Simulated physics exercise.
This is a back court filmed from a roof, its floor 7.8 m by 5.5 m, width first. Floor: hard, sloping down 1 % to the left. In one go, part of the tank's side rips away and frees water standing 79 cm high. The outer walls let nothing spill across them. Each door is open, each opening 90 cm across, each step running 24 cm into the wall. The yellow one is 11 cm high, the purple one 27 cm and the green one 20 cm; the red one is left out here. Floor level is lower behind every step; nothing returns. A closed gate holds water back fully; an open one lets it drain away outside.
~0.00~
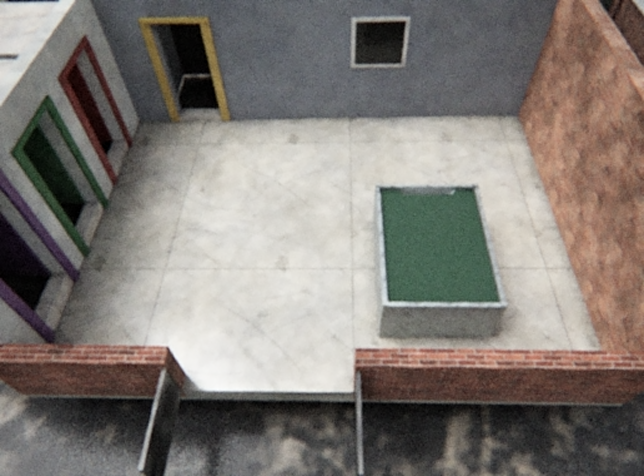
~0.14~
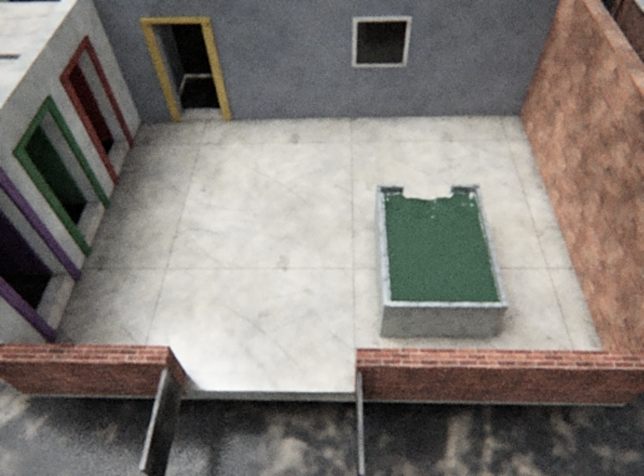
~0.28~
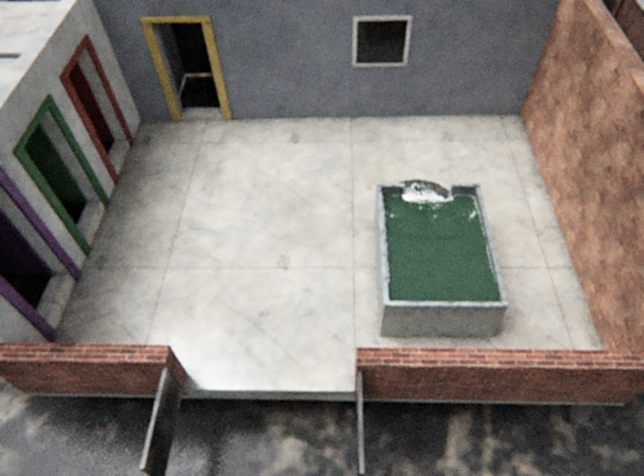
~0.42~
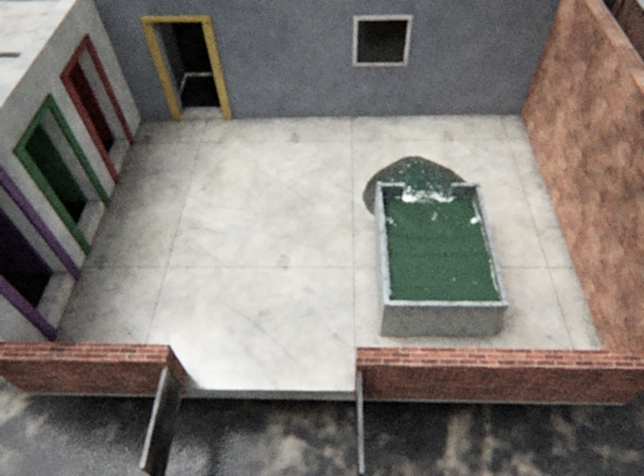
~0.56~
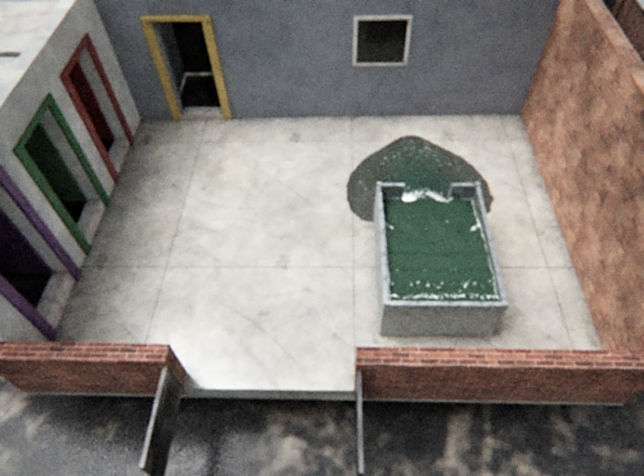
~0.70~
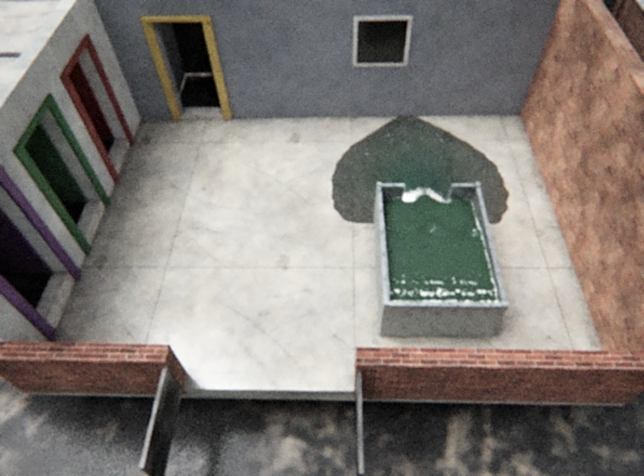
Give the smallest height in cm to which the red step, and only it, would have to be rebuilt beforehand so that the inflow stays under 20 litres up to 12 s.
Roughly 11.5 cm.
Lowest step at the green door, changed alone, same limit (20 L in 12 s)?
Green door - some 5.0 centimetres.
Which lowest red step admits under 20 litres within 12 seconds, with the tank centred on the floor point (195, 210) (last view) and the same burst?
Then close to 6.0 cm.
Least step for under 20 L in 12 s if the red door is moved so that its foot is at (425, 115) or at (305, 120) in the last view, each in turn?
Minimums: Roughly 23 cm and 9.0 cm.
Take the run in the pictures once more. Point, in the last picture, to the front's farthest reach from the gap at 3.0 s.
At about (141, 122).
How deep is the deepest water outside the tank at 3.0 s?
Up to some 24 centimetres, I'd say.
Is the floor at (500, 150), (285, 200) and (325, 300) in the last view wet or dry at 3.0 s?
1: Awash; 2: Unwetted; 3: Unwetted.
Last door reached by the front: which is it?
The purple one comes last.
After 1.4 s water covers 25 % of the floor, deepest (37 cm) near (422, 213); it has not reached the red door.
After 3.0 s water covers 35 % of the floor, deepest (24 cm) near (455, 118); it has not reached the red door.
After 12.0 s water covers 90 % of the floor, deepest (11 cm) near (64, 312); 9 cm at the red door, 0 litres in over its 19 cm step.
At the red door as built, the water arrived by 3.1 s and peaked near 16 cm at 3.8 s.
With a step of 10 cm, 36 litres would have come in within the 12 s; with 13.5 cm, 5 litres. So under 20 litres takes about 11.5 cm.
